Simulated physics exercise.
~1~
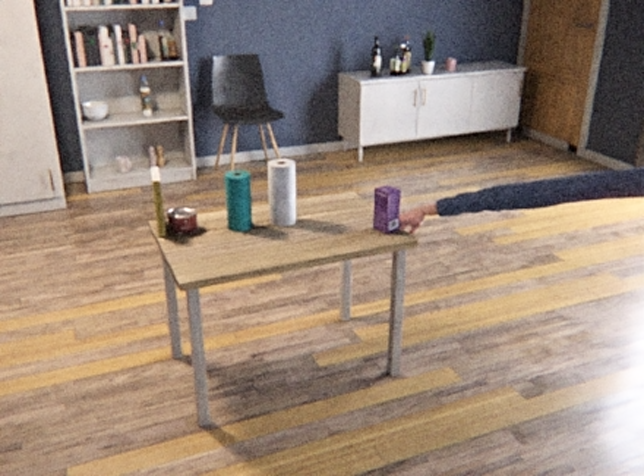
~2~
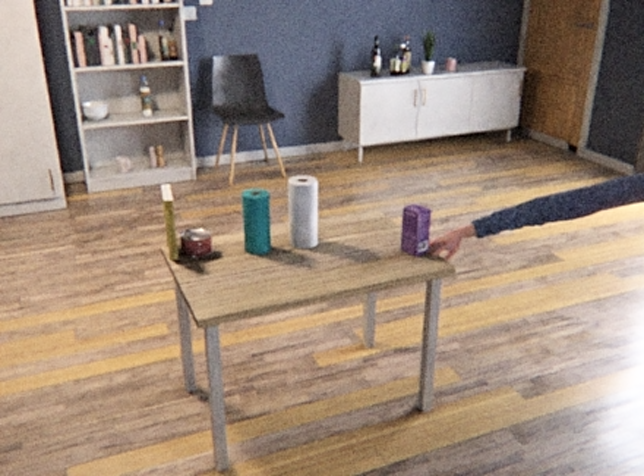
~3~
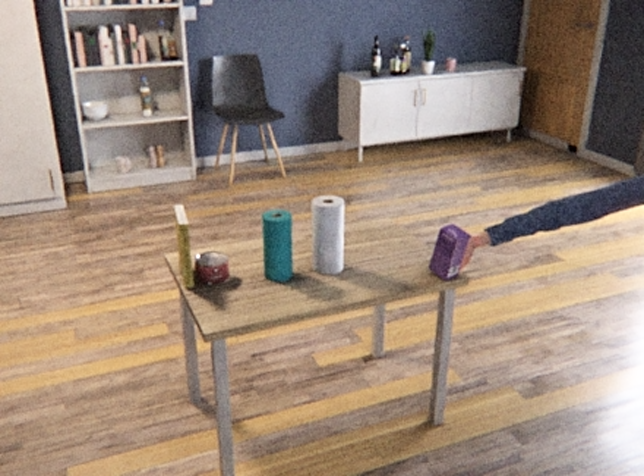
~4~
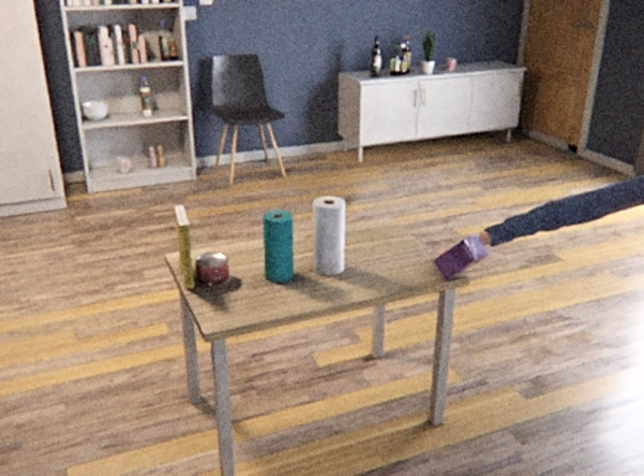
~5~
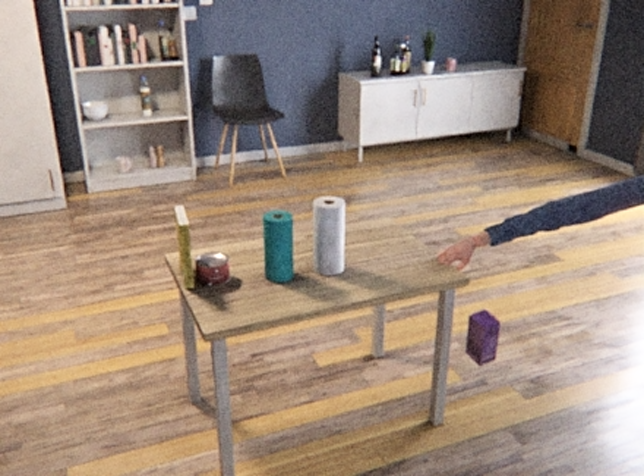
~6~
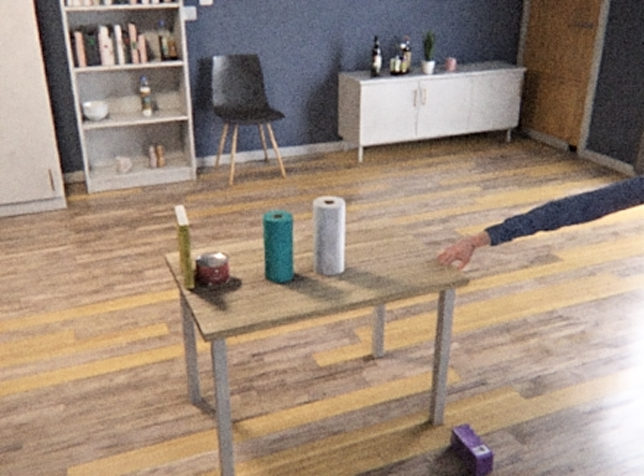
A small wooden table slides toward the viewer and slightly right, carrying a yellow book, a red tub, a turquoise roll, a white roll and a purple carton, while a hand reaches in from the right and rests at its right end. As the table comes forward, the carton beside the hand begins to lean. The table stops, and the carton tips further over the right edge. It drops off, turning upside down in the air beneath the hand. It ends on its side on the floor, while the book, tub and both rolls remain standing on the tabletop.
